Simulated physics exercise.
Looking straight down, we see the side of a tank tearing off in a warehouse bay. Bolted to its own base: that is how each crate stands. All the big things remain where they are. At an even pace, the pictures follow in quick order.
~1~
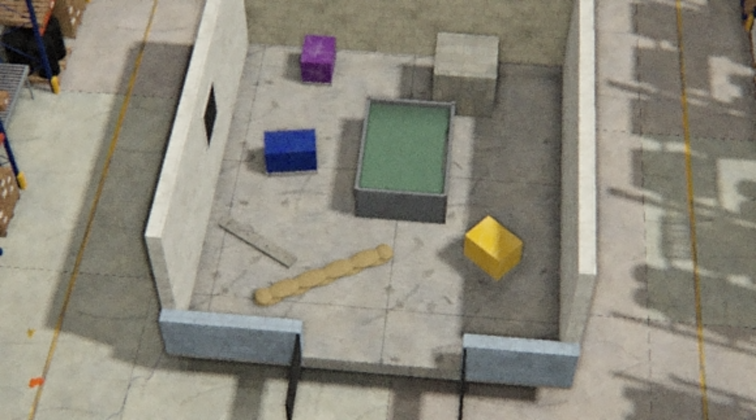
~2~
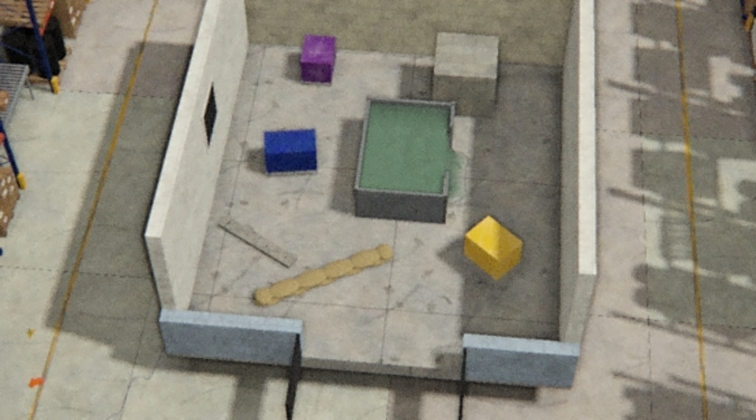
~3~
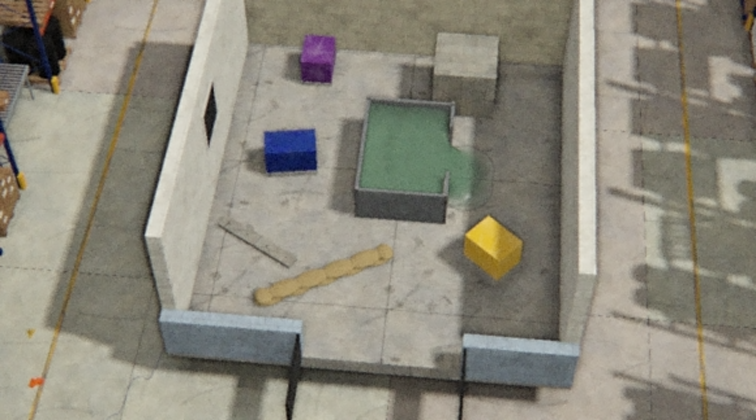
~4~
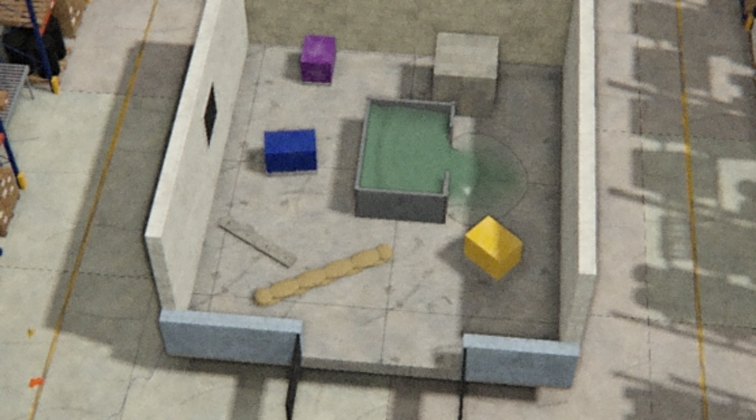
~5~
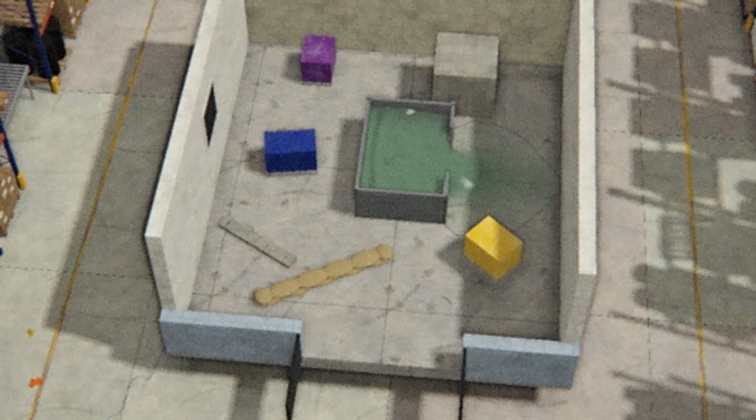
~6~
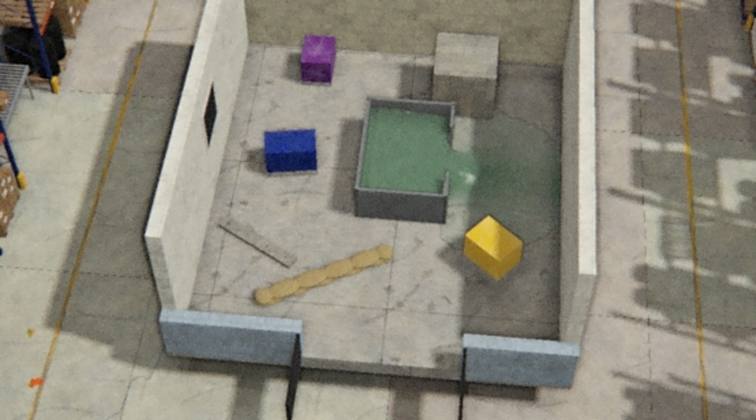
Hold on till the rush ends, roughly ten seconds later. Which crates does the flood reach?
The blue crate is not reached; the yellow crate is not reached; the purple crate is reached.
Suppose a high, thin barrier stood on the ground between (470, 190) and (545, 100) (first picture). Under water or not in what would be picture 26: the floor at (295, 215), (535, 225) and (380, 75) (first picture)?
Taking the three spots in order: Spared, soaked, soaked.
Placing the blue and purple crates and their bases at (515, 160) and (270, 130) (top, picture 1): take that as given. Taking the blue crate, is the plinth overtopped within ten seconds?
Result for blue: Overtopped.
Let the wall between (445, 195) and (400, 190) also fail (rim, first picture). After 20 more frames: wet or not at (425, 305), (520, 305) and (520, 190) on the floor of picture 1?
Obs. 1: Sodden; obs. 2: Sodden; obs. 3: Sodden.
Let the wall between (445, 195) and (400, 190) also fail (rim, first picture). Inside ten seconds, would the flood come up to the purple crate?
So, as it turns out, the purple crate is left untouched.
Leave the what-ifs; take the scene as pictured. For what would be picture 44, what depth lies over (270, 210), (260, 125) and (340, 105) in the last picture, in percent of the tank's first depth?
0, 2, 6 %.
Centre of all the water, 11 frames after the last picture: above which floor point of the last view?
The water's middle lies around (467, 177).
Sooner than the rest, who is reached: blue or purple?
The purple-painted one it is.
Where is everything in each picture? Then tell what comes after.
The first picture shows the open tank at (406, 148) is whole and still.
In the second picture, water pours out at (447, 168) and has run to (458, 154).
In the third picture, water pours out at (447, 169) and has run to (487, 161).
In the fourth picture, water pours out at (447, 169) and has run to (522, 172).
In the fifth picture, water pours out at (447, 169) and has run to (555, 179).
In the sixth picture, the front is at (559, 150), out from the gap at (447, 168).
A moment on, water covers 20 % of the floor; the blue crate not reached, the yellow crate water round its plinth, the purple crate not reached.
Next, water covers 25 % of the floor; the blue crate not reached, the yellow crate water round its plinth, the purple crate not reached.
Then, water covers 40 % of the floor; the blue crate not reached, the yellow crate water round its plinth, the purple crate water round its plinth.
Later, water covers 70 % of the floor; the blue crate water round its plinth, the yellow crate water round its plinth, the purple crate water round its plinth.
In the end, water covers 95 % of the floor; the blue crate stayed above the water, the yellow crate stayed above the water, the purple crate was topped.
